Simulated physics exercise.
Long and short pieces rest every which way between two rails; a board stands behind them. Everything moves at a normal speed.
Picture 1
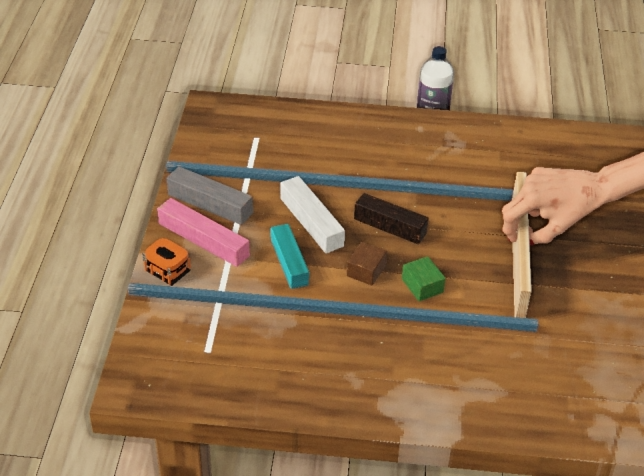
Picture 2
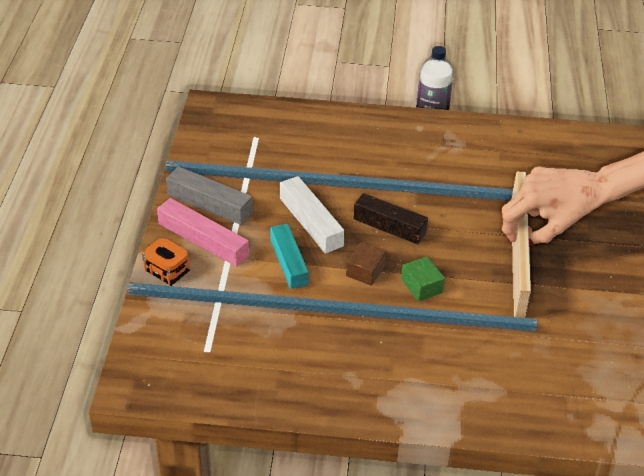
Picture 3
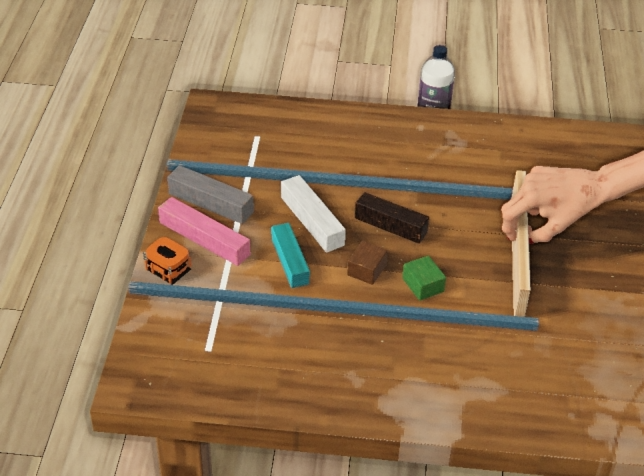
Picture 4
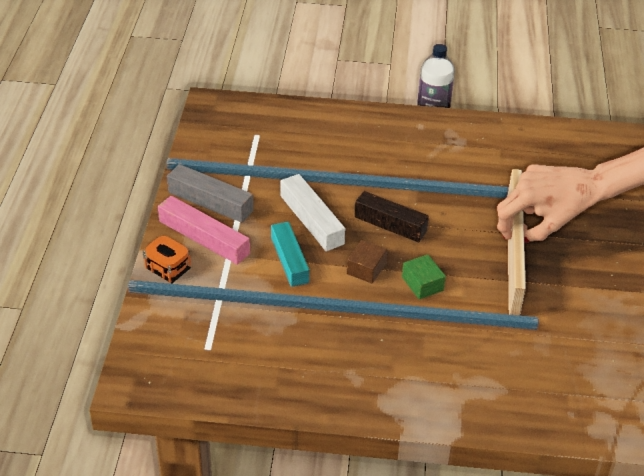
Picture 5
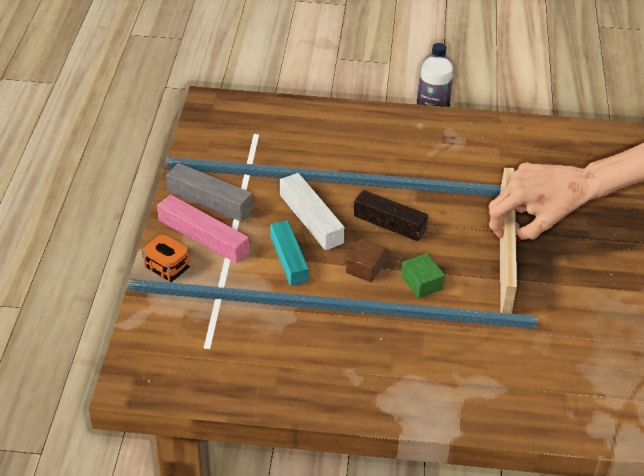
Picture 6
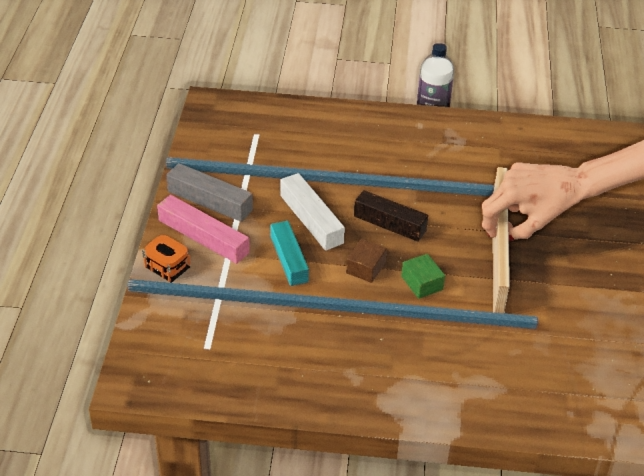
A hand grips a pale wooden board standing between two blue rails on a worn wooden table, seen from a fixed view above, with floorboards and a dark bottle behind. Grey and pink bars and an orange case lie at left near a white strip, with white, teal, black, brown and green pieces toward the middle. The hand stays still, then slides the board slightly left, touching none of the pieces.
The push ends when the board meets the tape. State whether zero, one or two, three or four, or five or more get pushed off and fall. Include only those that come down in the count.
Result: One or two pushed off and fallen.
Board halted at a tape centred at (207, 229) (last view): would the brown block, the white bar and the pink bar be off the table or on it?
As for the brown block, it keeps its place; the white bar keeps its place; the pink bar ends up falling.
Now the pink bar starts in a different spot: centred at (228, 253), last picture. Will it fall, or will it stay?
From that start it falls away.
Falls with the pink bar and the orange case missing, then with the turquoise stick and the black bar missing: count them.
Tally of falls: 0 for the first try, 0 for the second.
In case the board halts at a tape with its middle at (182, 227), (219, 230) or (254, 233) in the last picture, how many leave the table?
The counts: 5, 2 and 0.
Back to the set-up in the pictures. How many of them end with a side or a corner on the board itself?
Count recorded: 2.
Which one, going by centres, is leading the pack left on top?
Grey bar.
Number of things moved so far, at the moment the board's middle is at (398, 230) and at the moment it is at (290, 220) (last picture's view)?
Tally: First 3; then 7.
Soon after, none off yet; orange case at rest near (167, 258); grey bar at rest near (210, 192); pink bar at rest near (203, 229).
Then, none off yet; orange case at rest near (167, 258); grey bar at rest near (210, 192); pink bar moved a little near (192, 227).
At rest, the number that fall off is one or two; fallen, pink bar and orange case.
